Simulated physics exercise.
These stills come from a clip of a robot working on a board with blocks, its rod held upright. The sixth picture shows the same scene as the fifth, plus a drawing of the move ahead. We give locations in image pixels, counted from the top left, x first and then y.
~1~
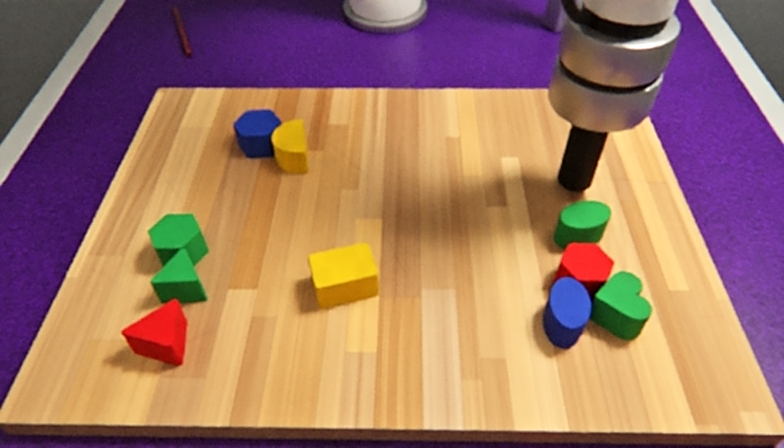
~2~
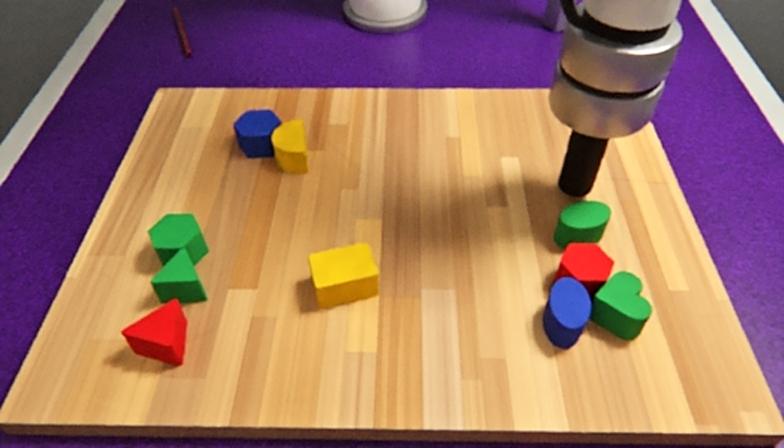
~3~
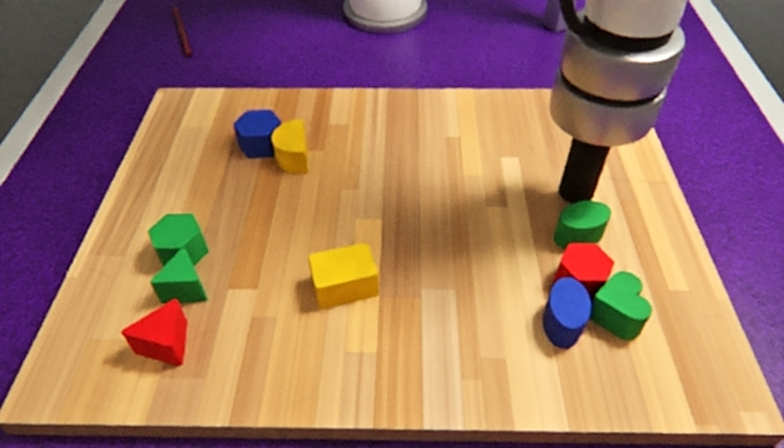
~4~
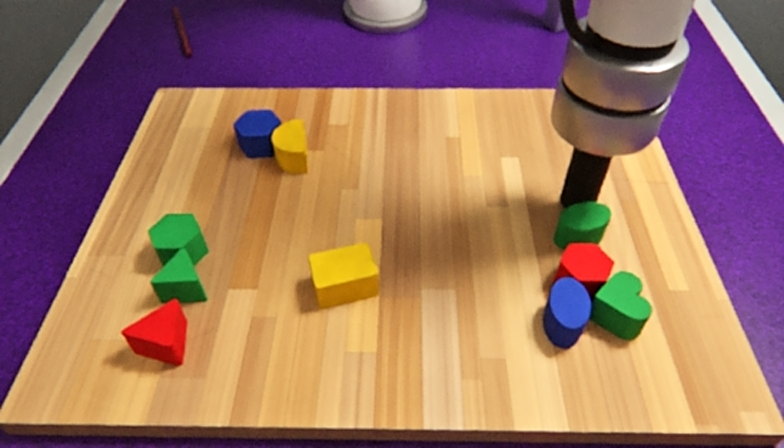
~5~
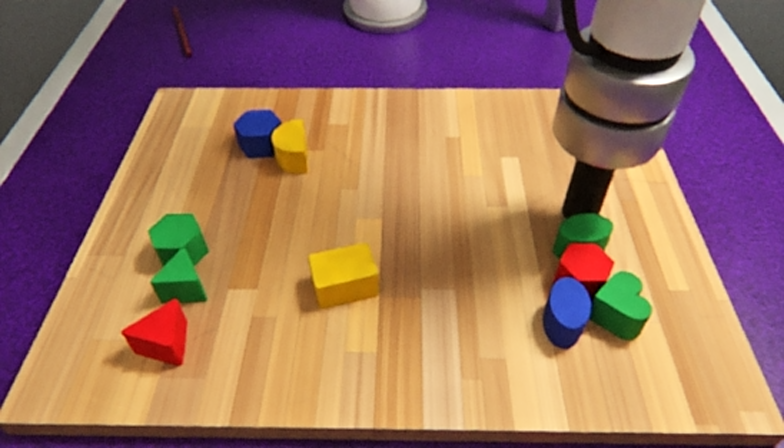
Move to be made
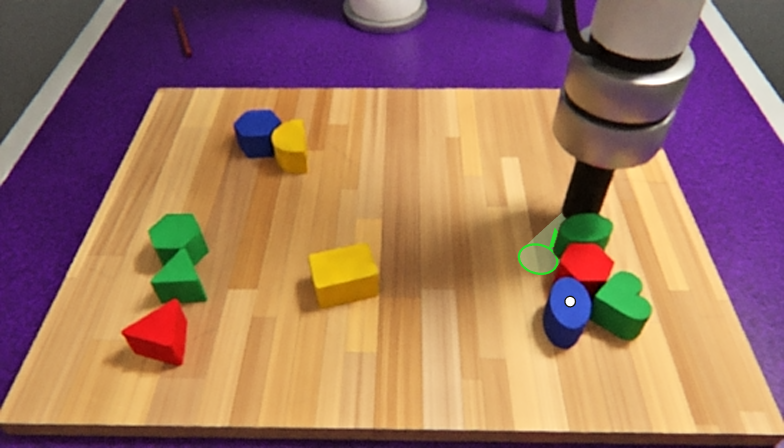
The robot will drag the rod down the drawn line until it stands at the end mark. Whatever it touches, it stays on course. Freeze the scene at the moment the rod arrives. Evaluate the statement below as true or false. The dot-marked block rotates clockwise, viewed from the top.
That is true.
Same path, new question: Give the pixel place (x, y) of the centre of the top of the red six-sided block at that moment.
The spot you're after is about (590, 301) in the image.
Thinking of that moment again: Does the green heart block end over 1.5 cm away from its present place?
The answer is yes.
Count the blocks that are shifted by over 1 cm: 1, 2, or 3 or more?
It moves three or more blocks.
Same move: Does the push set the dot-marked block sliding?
My answer is yes.
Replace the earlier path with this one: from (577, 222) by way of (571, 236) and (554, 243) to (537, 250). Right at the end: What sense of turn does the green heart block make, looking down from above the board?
Counterclockwise from above.
The line goes straight from (577, 222) to (538, 259); the dot is on the blue oval block.
What follows on the original path. Halfway along, rod (560, 231); blue oval block (566, 322), turned 20° clockwise; green oval block (572, 247), turned 15° anticlockwise; red six-sided block (586, 282), turned 20° anticlockwise; green heart block (635, 305), turned 20° anticlockwise.
At the end, rod (540, 250); blue oval block (566, 341), turned 50° clockwise; green oval block (559, 269), turned 35° anticlockwise; red six-sided block (590, 301), turned 45° anticlockwise; green heart block (643, 311), turned 35° anticlockwise.
